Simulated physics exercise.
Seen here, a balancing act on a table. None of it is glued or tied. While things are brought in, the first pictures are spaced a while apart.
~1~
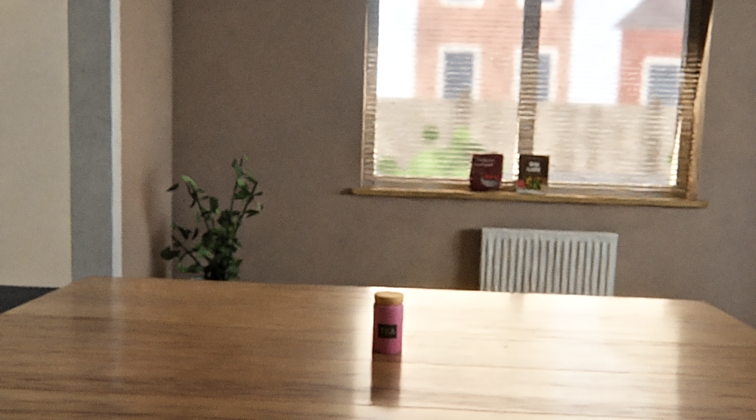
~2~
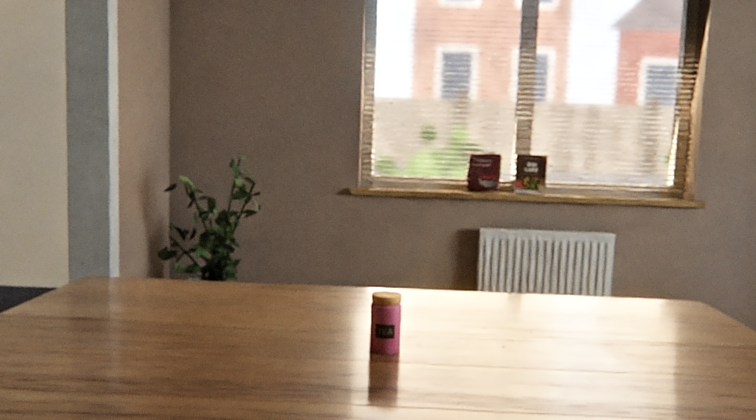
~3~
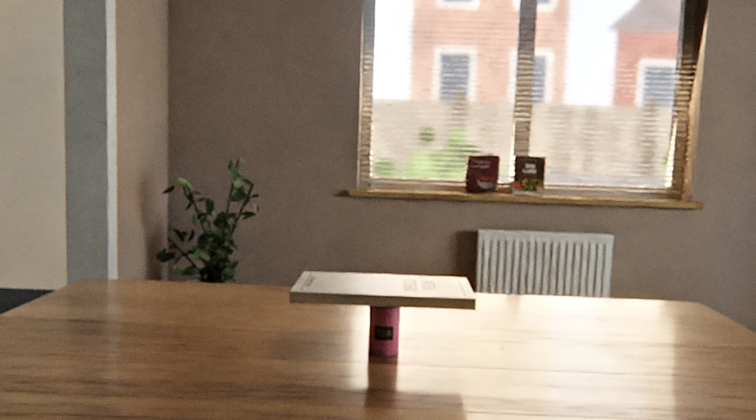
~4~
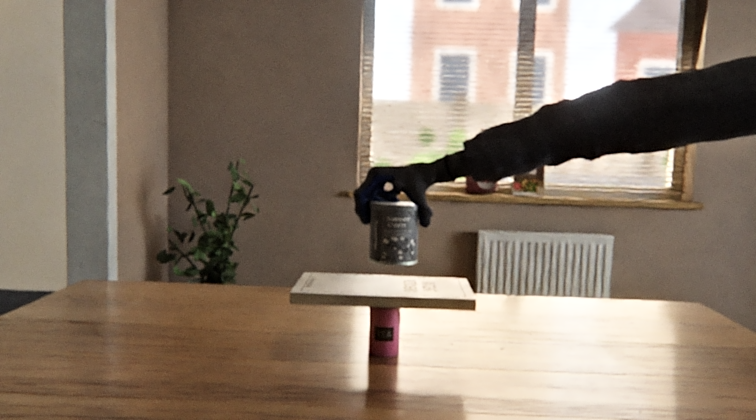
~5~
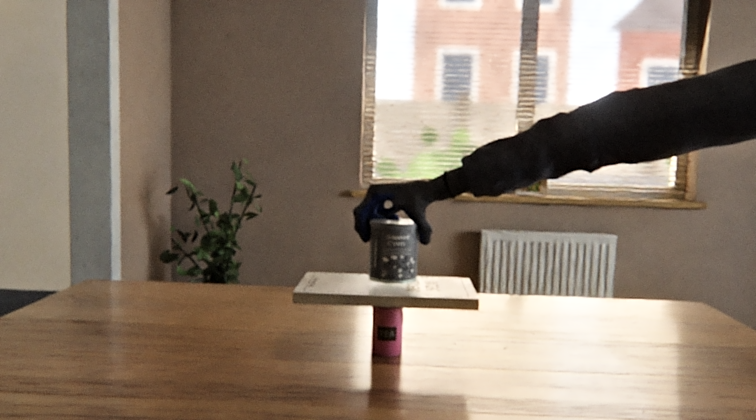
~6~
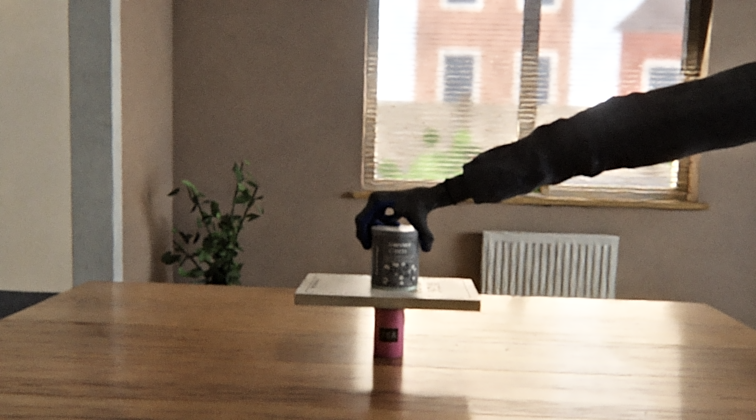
In this clip, a pink shaker stands on a wooden table, then a flat, pale board lies across its top. A dark-sleeved arm reaching in from the right lowers a grey tin onto the board and keeps hold of it.
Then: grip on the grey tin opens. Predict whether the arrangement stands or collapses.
It stands.
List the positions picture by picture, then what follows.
In the first picture, the last thing is not in view yet; pink shaker (388, 322).
In the second picture, the last thing is not in view yet; pink shaker (386, 322).
In the third picture, the last thing is not in view yet; pink shaker (384, 324).
In the fourth picture, on its way; grey tin (394, 232); pink shaker (385, 325).
In the fifth picture, on its way; grey tin (394, 250); pink shaker (387, 324).
In the sixth picture, in place under the hand; grey tin (395, 257); pink shaker (389, 325).
Then, 0.70 s on from there, no change.
Then, 1.70 s on from there, grey tin resting near (395, 258).
In the end, all 3 unmoved. At the end, from the last picture's camera, grey tin near (396, 258). The stack holds.
